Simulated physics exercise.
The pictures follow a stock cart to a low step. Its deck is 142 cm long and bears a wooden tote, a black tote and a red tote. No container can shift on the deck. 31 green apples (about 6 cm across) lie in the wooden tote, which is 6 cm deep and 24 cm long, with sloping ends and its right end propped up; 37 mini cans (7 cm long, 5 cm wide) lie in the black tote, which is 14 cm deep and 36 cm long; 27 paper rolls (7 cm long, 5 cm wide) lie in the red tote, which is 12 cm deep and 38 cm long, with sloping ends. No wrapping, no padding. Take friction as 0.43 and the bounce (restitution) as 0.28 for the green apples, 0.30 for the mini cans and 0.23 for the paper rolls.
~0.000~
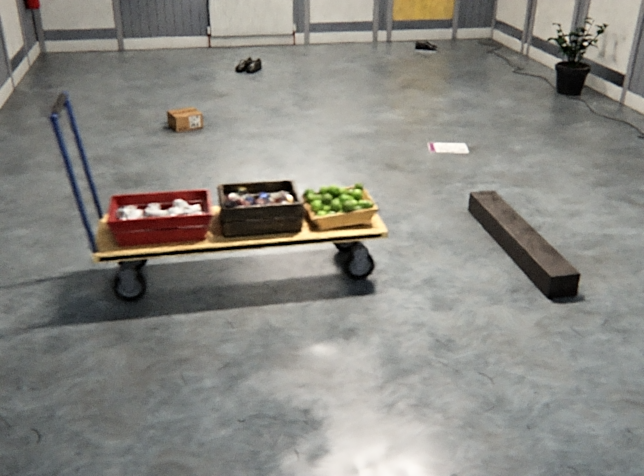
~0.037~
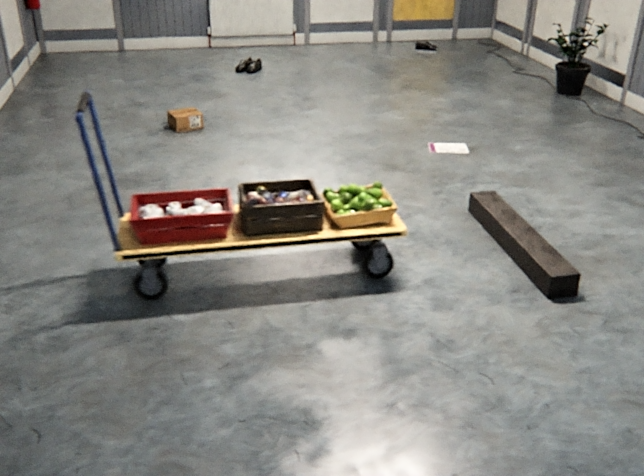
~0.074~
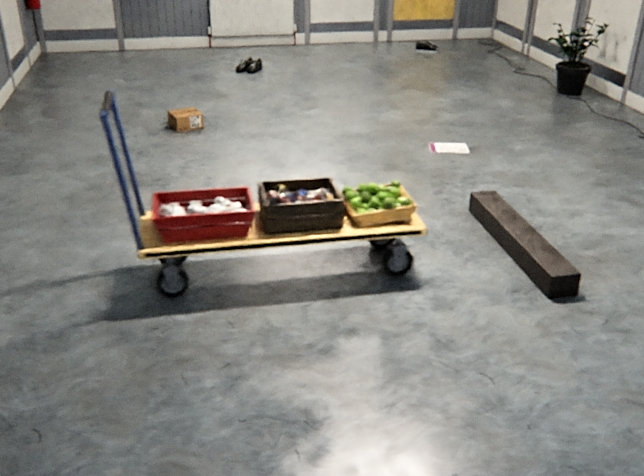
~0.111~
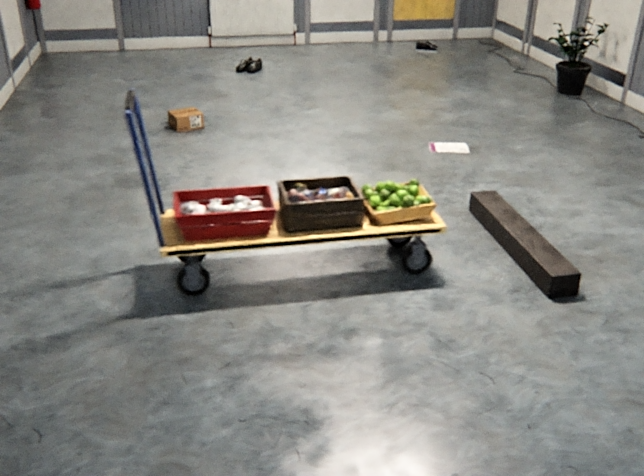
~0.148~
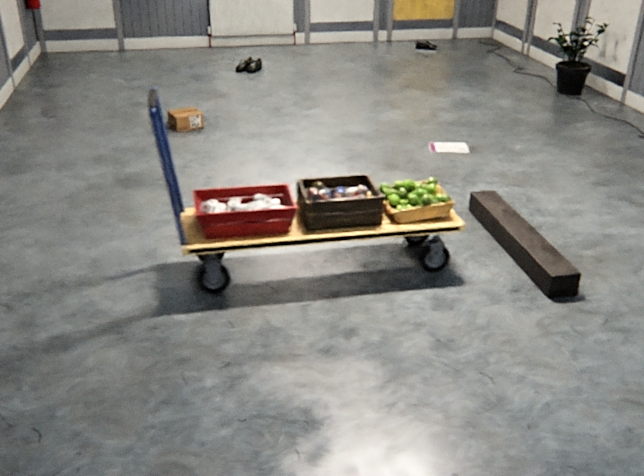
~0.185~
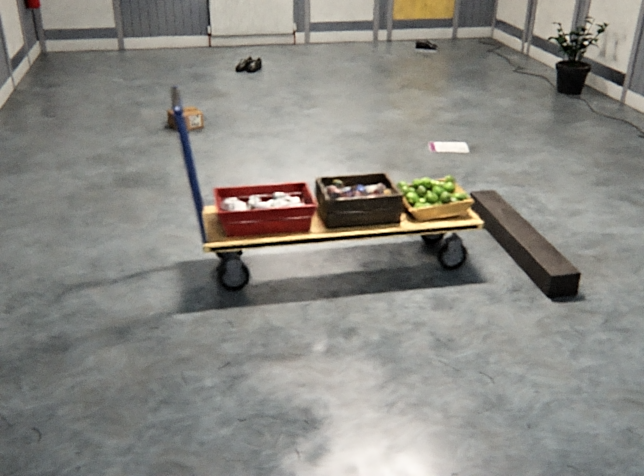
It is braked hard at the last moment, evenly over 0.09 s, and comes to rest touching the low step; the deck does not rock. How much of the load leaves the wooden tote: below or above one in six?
Over a sixth of the green apples leave the wooden tote.
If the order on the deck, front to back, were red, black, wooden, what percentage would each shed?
Then wooden tote 30, black tote 0, red tote 0 per cent.
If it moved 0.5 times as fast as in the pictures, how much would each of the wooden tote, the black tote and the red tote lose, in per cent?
Then wooden tote 0, black tote 0, red tote 0 per cent.
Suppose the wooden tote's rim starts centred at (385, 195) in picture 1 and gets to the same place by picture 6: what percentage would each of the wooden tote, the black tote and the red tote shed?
In that case wooden tote 0, black tote 0, red tote 0 per cent.
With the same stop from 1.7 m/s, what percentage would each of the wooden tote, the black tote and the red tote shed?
In that case wooden tote 10, black tote 0, red tote 0 per cent.
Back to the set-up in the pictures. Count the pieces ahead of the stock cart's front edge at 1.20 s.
Some 12 pieces.
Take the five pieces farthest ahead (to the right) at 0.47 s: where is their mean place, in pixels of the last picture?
Near (538, 179).
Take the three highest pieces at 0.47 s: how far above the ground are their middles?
Some 52 cm up.
After 0.25 s, the brake bites.
After 0.35 s, the wooden tote is down by 2 of 31, the black tote has all 37 and the red tote has all 27.
After 0.47 s, the wooden tote is down by 9 of 31, the black tote is down by 2 of 37 and the red tote has all 27.
After 0.70 s, the wooden tote is down by 12 of 31, the black tote is down by 2 of 37 and the red tote has all 27.
Final count (at 1.20 s), the wooden tote is down by 12 of 31, the black tote is down by 2 of 37 and the red tote has all 27. Asked share, 12 of 31, 39 per cent.
